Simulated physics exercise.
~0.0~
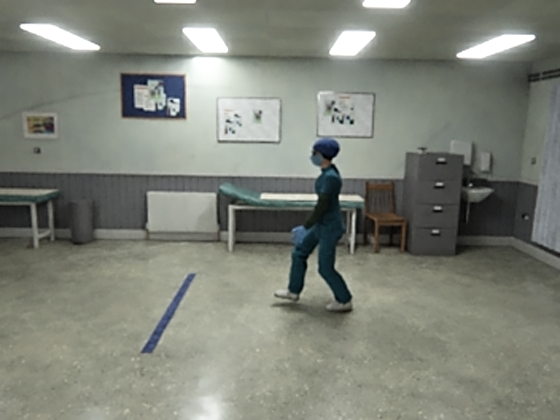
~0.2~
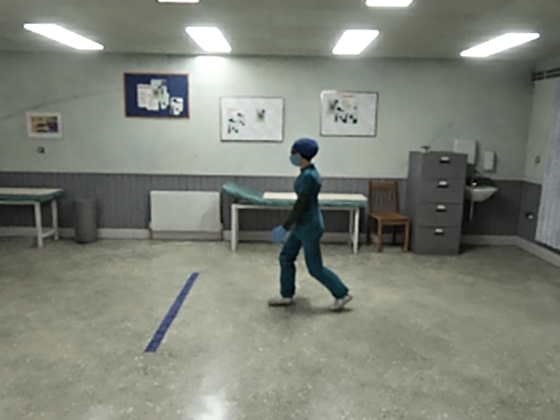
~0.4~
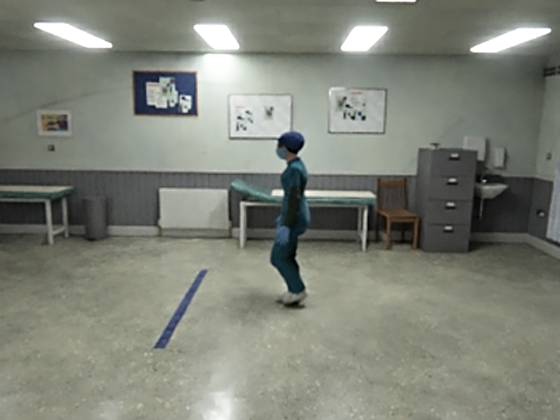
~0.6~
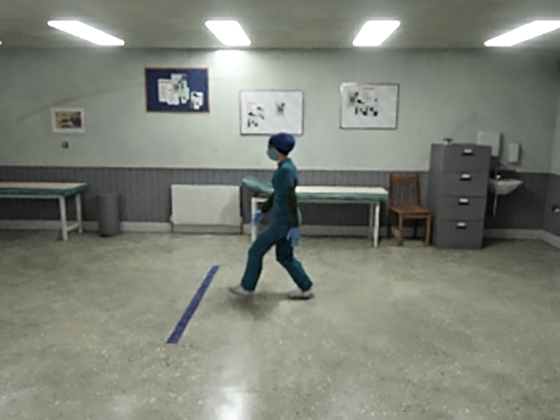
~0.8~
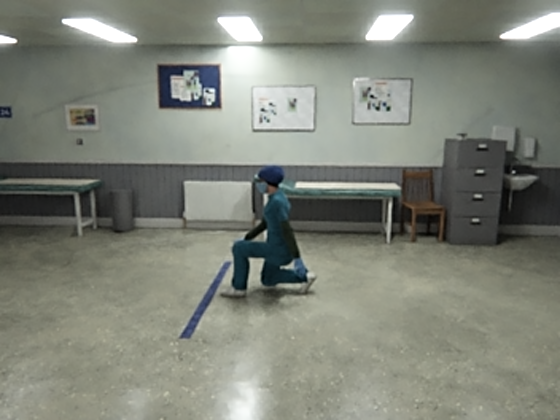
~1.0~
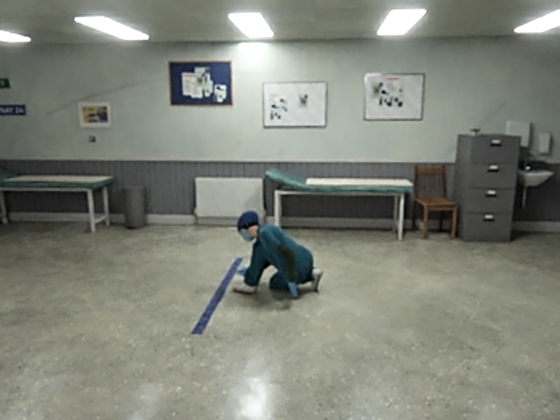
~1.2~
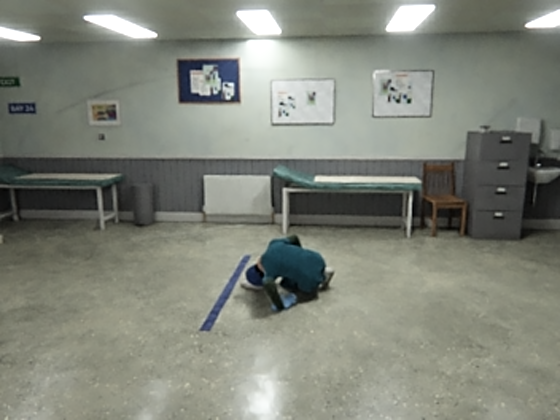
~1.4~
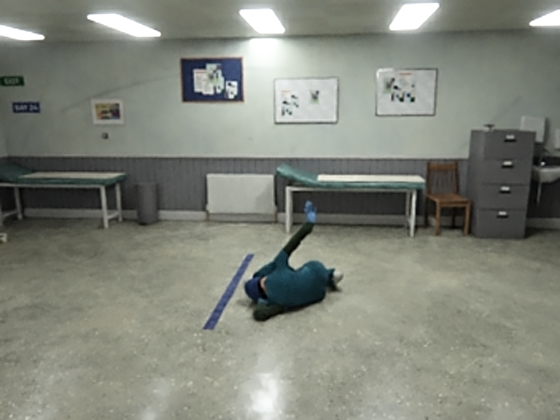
A clinic-like room with pale walls and a speckled floor is seen from across the floor, as the view pans slightly left. Two couches, a radiator, a wooden chair and a grey filing cabinet line the back wall, and a blue strip lies on the floor. A person in teal scrubs, a blue cap and a face mask strides left with empty hands toward the strip. Nearing it, the person drops low onto a knee, folds forward and crumples down, then rolls onto one side with an arm raised. The person ends lying just right of the strip, head, chest and hips all short of it.
